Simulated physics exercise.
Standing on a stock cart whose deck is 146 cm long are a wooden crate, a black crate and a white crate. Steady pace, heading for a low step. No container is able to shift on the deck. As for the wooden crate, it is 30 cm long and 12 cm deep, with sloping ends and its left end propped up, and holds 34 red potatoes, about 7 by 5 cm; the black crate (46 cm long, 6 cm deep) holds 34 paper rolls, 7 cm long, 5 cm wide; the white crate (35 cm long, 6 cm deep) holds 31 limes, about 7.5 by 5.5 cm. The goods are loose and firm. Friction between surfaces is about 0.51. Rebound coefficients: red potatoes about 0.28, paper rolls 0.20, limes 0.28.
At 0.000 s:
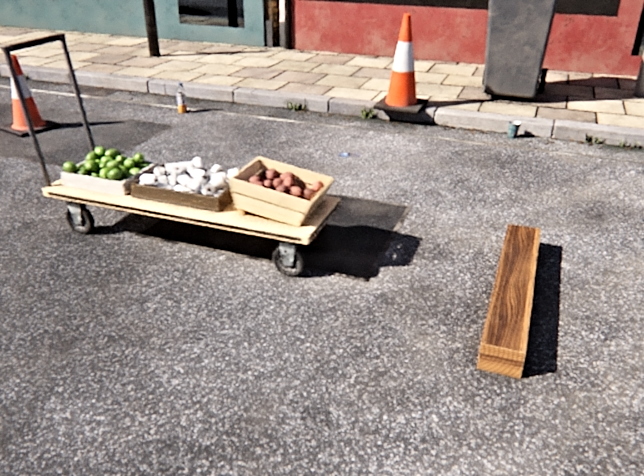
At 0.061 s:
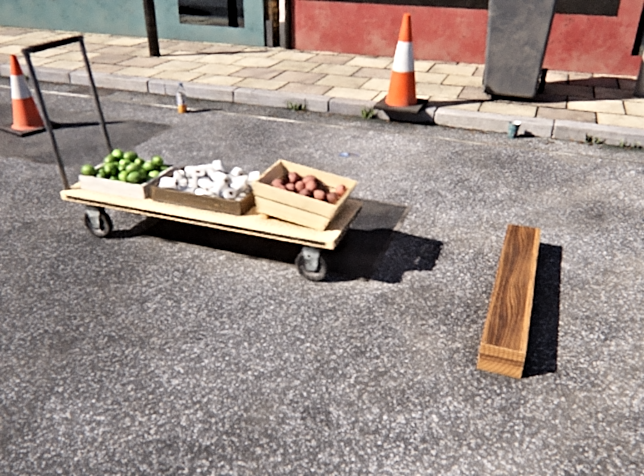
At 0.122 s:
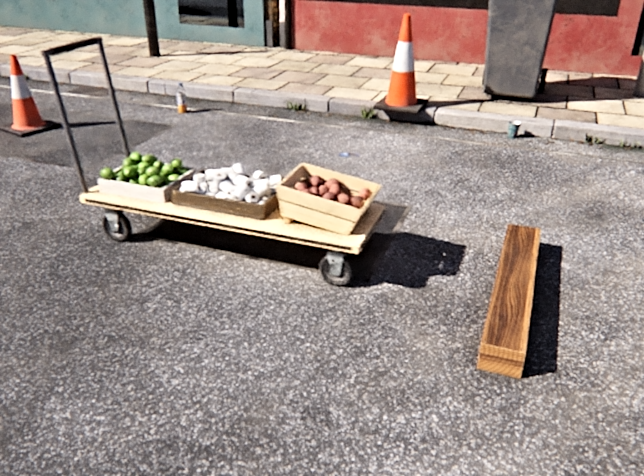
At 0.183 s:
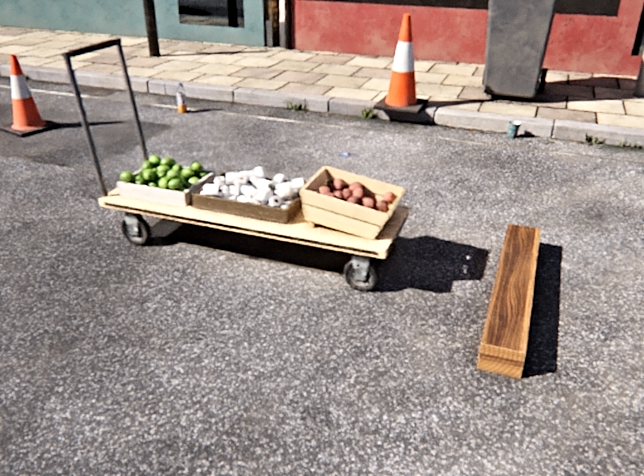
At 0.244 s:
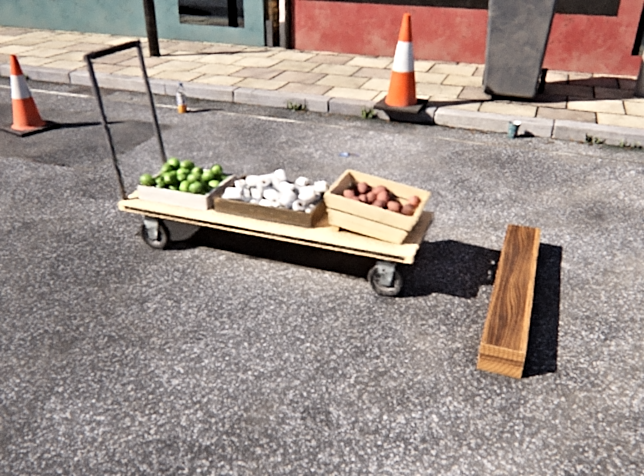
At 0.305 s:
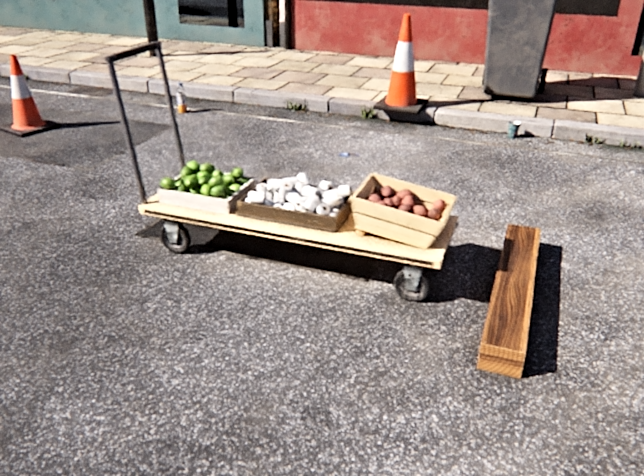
On a sunlit street beside a paved sidewalk, a flat cart carries three open crates, holding limes, white rolls and red potatoes. It rolls steadily to the right across the asphalt, its crates staying in place, and draws close to a long wooden block lying on the ground.
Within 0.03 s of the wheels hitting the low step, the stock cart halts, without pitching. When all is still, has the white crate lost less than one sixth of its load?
No.
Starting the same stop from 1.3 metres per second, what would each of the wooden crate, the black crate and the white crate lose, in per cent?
Wooden crate 0 %, black crate 10 %, white crate 20 %.
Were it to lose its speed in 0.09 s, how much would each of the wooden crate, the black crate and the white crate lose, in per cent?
In that case wooden crate 0, black crate 20 and white crate 20 per cent.
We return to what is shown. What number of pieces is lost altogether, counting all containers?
Roughly 16 pieces.
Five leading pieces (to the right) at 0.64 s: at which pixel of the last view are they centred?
Close to (497, 223) in the last view.
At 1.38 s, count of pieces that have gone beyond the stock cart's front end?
Count: Approx. 0.
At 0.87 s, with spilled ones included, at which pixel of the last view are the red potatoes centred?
Their middle is at about (470, 224).
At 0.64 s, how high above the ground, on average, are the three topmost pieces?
Height, averaged: Around 42 cm.
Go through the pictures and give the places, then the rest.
In the first picture (we follow the rim corner now nearest the camera), white crate at (121, 182); wooden crate at (310, 202); 84 cm still to roll; nothing out yet.
The second picture shows white crate at (141, 186); wooden crate at (335, 206); 72 cm still to roll.
The third picture shows white crate at (161, 189); wooden crate at (360, 210); 61 cm still to roll.
The fourth picture shows white crate at (182, 193); wooden crate at (387, 214); 49 cm still to roll.
The fifth picture shows white crate at (203, 196); wooden crate at (414, 219); 37 cm still to roll.
The sixth picture shows white crate at (225, 200); wooden crate at (442, 223); 26 cm still to roll; nothing out yet.
After 0.42 s, impact.
After 0.52 s, 0 of 34 out of the wooden crate, 2 of 34 out of the black crate and 3 of 31 out of the white crate.
After 0.64 s, 0 of 34 out of the wooden crate, 5 of 34 out of the black crate and 7 of 31 out of the white crate.
After 0.87 s, 0 of 34 out of the wooden crate, 7 of 34 out of the black crate and 8 of 31 out of the white crate.
Outcome (at 1.38 s), 0 of 34 out of the wooden crate, 7 of 34 out of the black crate and 8 of 31 out of the white crate. Asked share, 8 of 31, 26 per cent.
